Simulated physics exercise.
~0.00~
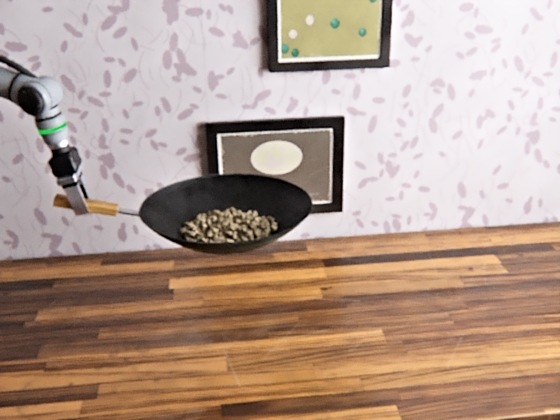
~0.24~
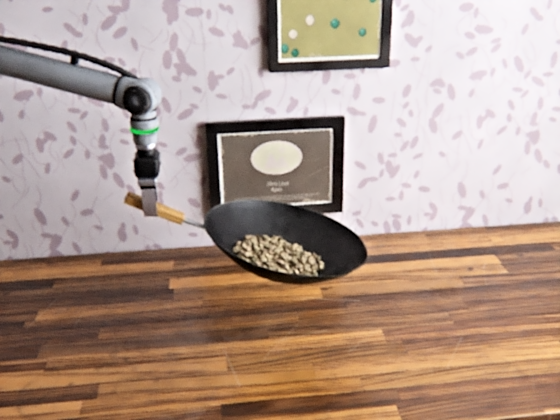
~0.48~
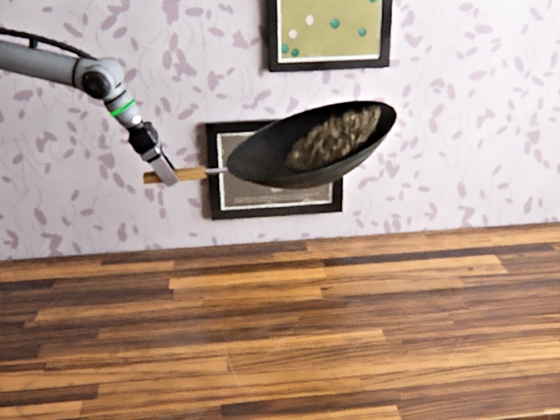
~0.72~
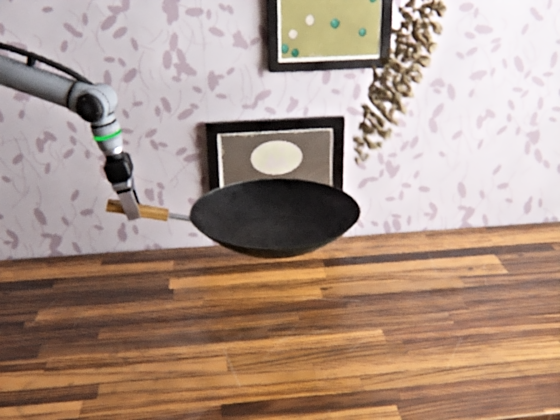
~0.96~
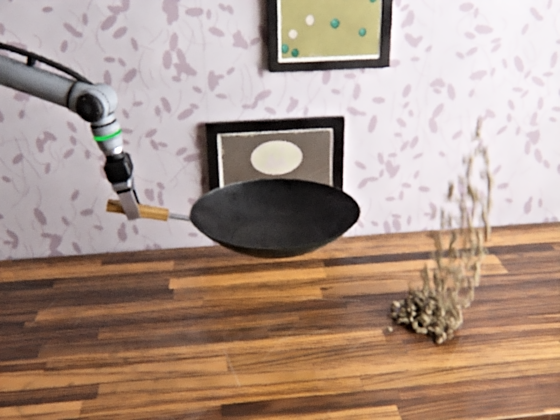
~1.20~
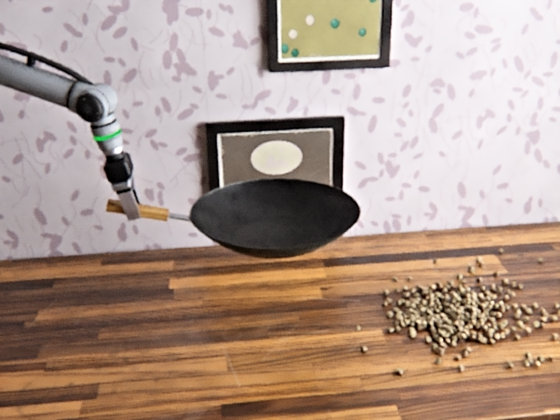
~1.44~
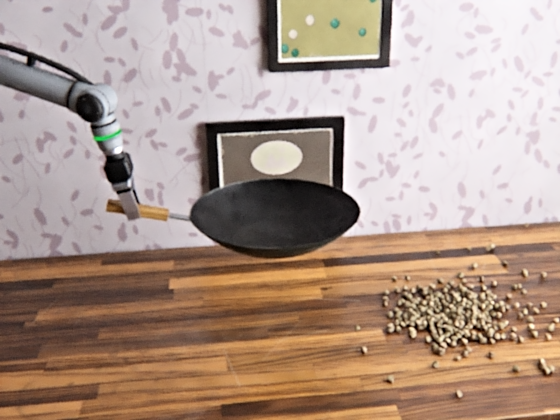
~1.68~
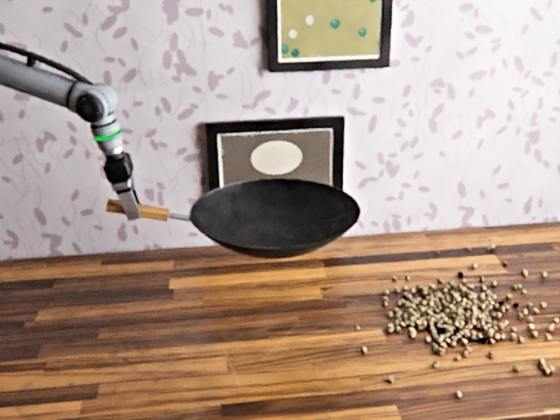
Small pebbles flying out of a black wok tossed by a robot arm, landing right of it and scattering across a wooden table.
